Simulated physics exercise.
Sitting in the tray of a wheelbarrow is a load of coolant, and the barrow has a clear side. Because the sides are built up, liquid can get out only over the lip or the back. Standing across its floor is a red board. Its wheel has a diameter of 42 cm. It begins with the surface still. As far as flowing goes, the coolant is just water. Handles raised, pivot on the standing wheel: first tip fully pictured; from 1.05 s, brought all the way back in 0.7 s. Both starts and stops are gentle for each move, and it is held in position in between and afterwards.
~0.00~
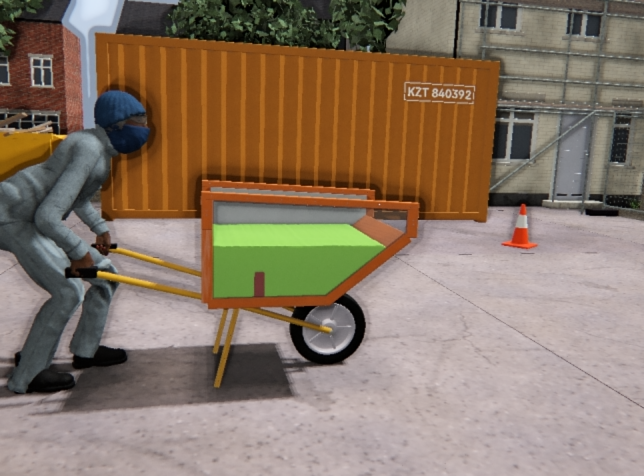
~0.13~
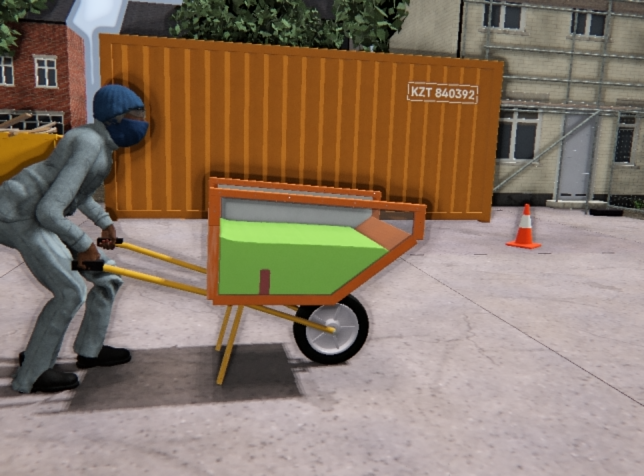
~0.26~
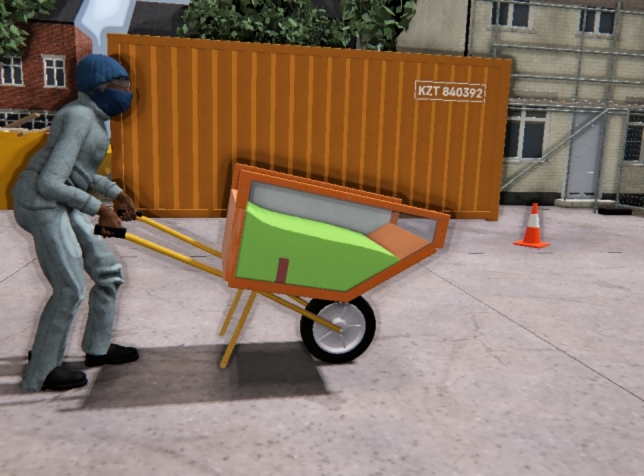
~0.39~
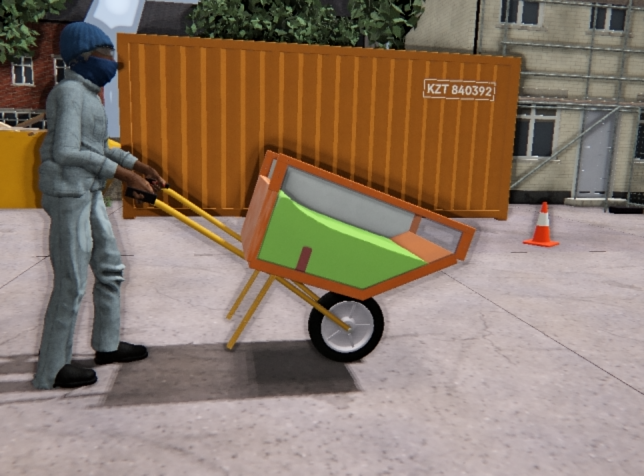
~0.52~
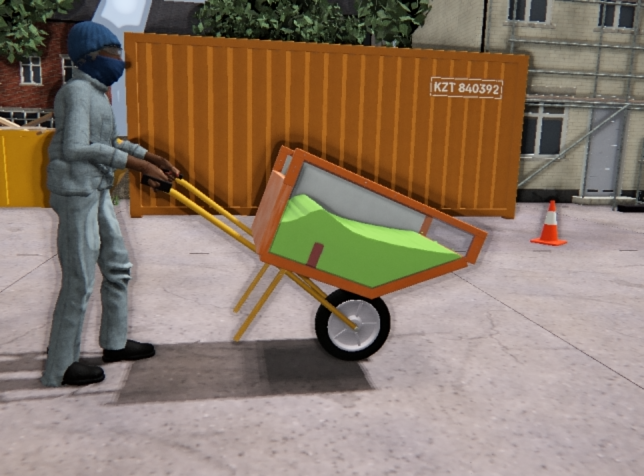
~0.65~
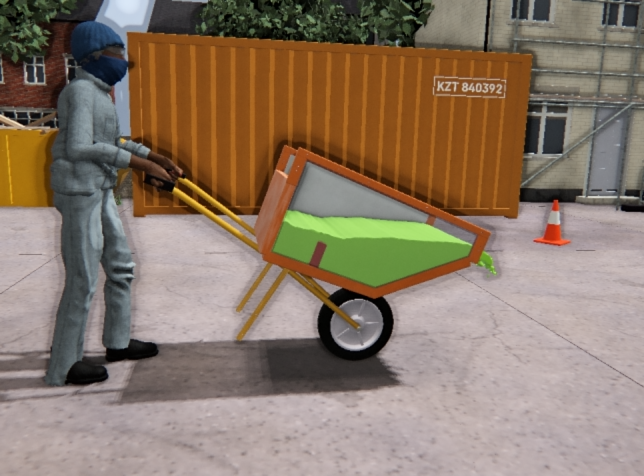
An orange-framed wheelbarrow with a clear side, holding bright green liquid and a small red board, stands on pale paving, seen from the side at a worksite. A worker in grey overalls and blue headwear grips its yellow handles at left, before an orange container, with a traffic cone at right. He straightens and raises the handles, tilting the tray nose down as the liquid surges forward, then trickles over the front lip.
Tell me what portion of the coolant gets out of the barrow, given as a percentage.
A portion of about 50 per cent gets out.
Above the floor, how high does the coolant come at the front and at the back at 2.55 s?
Measured: Front = 12 cm, back = 14 cm.
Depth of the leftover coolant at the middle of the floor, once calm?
14 cm.
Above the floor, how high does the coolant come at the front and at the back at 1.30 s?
Front 20 cm, back 8 cm.
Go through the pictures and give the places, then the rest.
In the first frame, it reaches (318, 246) at the front; it reaches (225, 247) at the back; the lip is at (406, 233); the front is on the right.
In the second frame, it reaches (325, 246) at the front; it reaches (231, 242) at the back; it has turned 2° nose down.
In the third frame, it reaches (345, 244) at the front; it reaches (256, 218) at the back; it has turned 9° nose down.
In the fourth frame, it reaches (369, 243) at the front; it reaches (287, 200) at the back; it has turned 17° nose down.
In the fifth frame, it reaches (381, 242) at the front; it reaches (293, 219) at the back; it has turned 20° nose down.
In the sixth frame, it reaches (385, 238) at the front; it reaches (292, 226) at the back; it has turned 20° nose down; the lip is at (468, 256); coolant is coming out, 3 per cent so far.
By 1.30 s the barrow is at 15° forwards, the surface stands 8 cm at the back and 19 cm at the front; 44 per cent has gone, over the front.
By 1.95 s the surface stands 14 cm at the back and 13 cm at the front; 50 per cent has gone, over the front.
By 2.55 s the surface stands 15 cm at the back and 11 cm at the front; 50 per cent has gone, over the front.
By 4.64 s 50 per cent has gone, over the front, 53 of 106 litres.
